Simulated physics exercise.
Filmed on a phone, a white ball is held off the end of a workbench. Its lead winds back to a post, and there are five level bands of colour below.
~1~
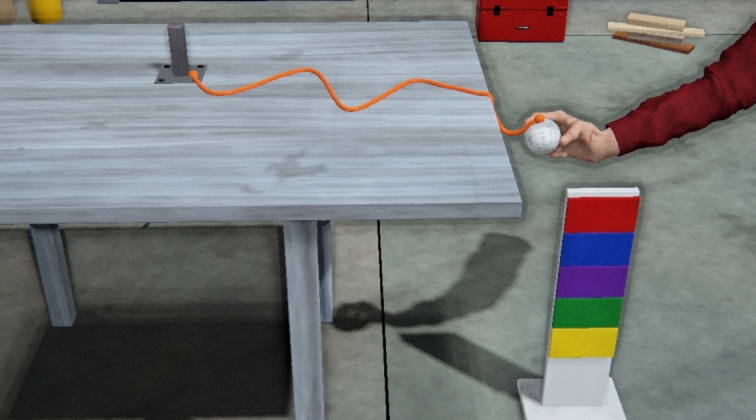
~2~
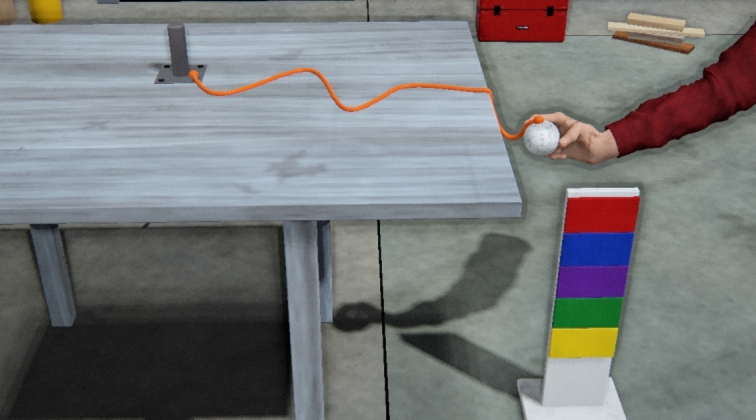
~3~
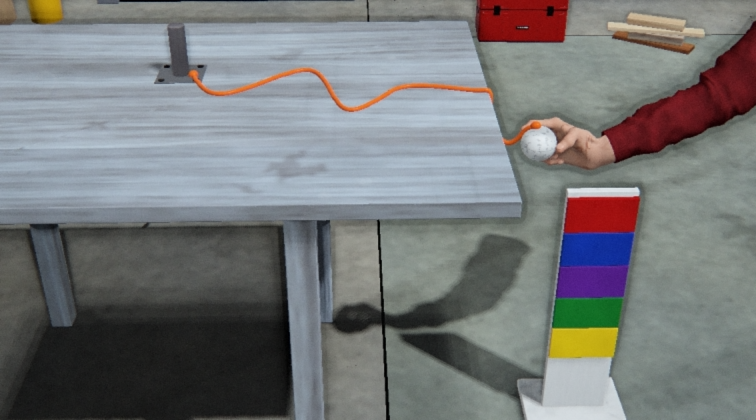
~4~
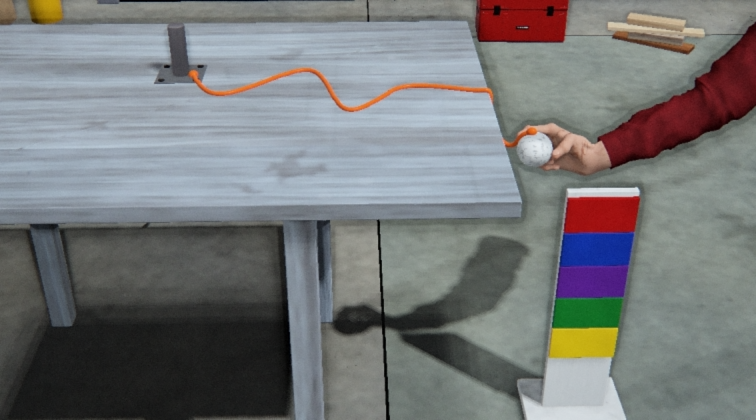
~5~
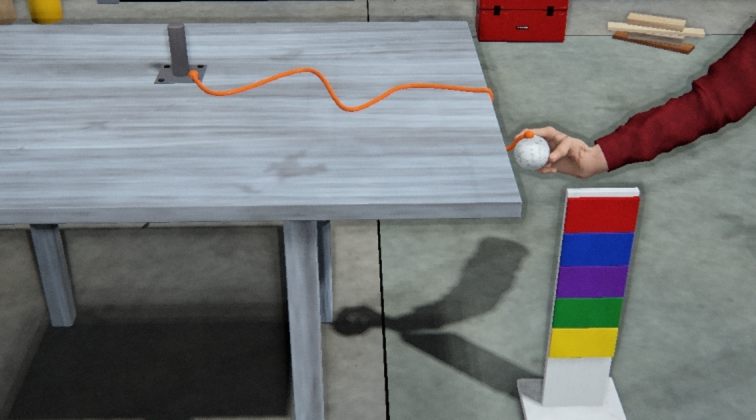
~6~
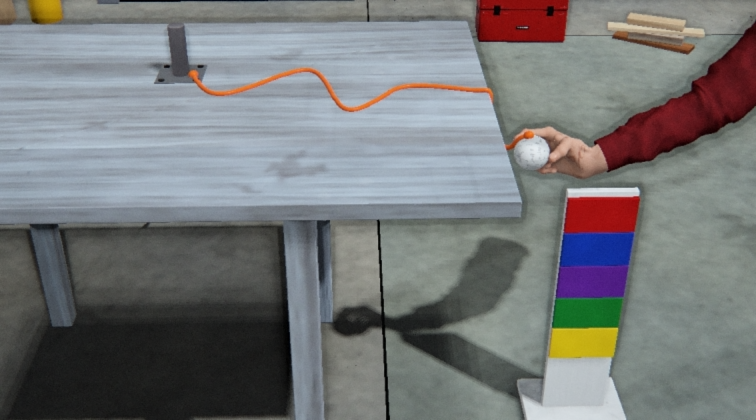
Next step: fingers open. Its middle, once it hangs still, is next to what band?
Next to the green one.
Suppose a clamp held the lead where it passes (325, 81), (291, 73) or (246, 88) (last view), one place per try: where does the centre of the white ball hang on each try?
(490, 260); (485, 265); (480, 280).
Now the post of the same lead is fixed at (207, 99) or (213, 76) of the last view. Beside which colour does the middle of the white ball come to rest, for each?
Taking the two spots in turn: Yellow, then yellow.
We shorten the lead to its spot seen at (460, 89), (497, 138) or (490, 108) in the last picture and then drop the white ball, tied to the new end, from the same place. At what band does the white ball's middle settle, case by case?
Here's the sequence: Red; next: Purple; last: Blue.
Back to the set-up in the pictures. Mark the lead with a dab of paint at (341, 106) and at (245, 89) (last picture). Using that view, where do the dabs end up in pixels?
In that view they sit near (451, 89) and near (281, 79).
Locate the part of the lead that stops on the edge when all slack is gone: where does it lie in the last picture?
Near pixel (372, 103).
Soon after, ball near (474, 294); level with green.
After that, ball near (480, 298); level with green.
In the end, ball near (472, 298); level with green. Its middle rests at the green band.
